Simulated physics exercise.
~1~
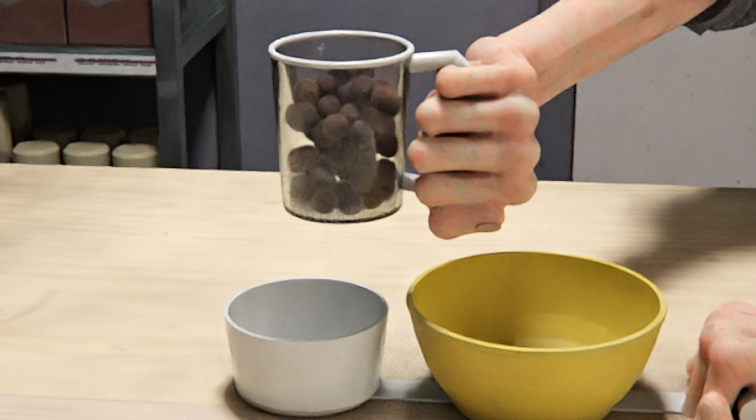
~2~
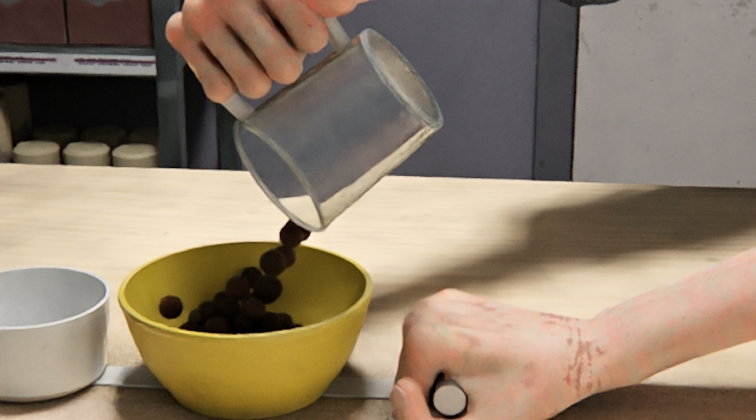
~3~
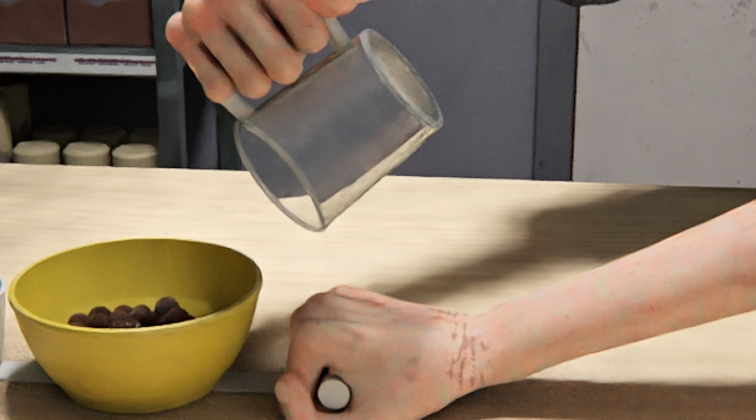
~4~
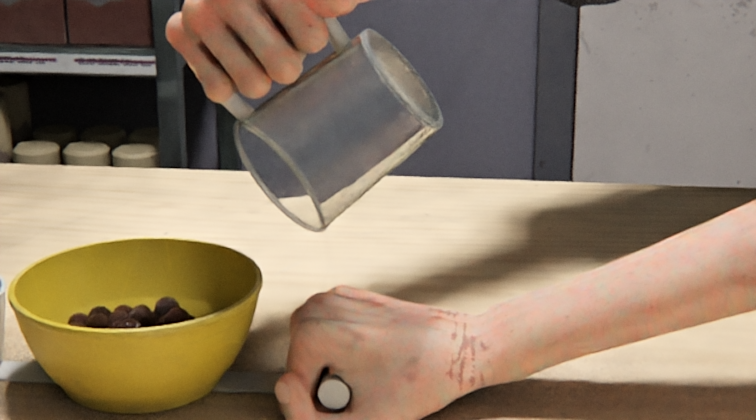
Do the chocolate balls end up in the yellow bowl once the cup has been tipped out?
Yes, the balls finish in the yellow bowl. The white dish slides past without catching a share, and none are left lying on the table.
Clear cup tipping dark chocolate balls into a yellow bowl sliding left behind a white dish, ending empty above the stopped bowl.
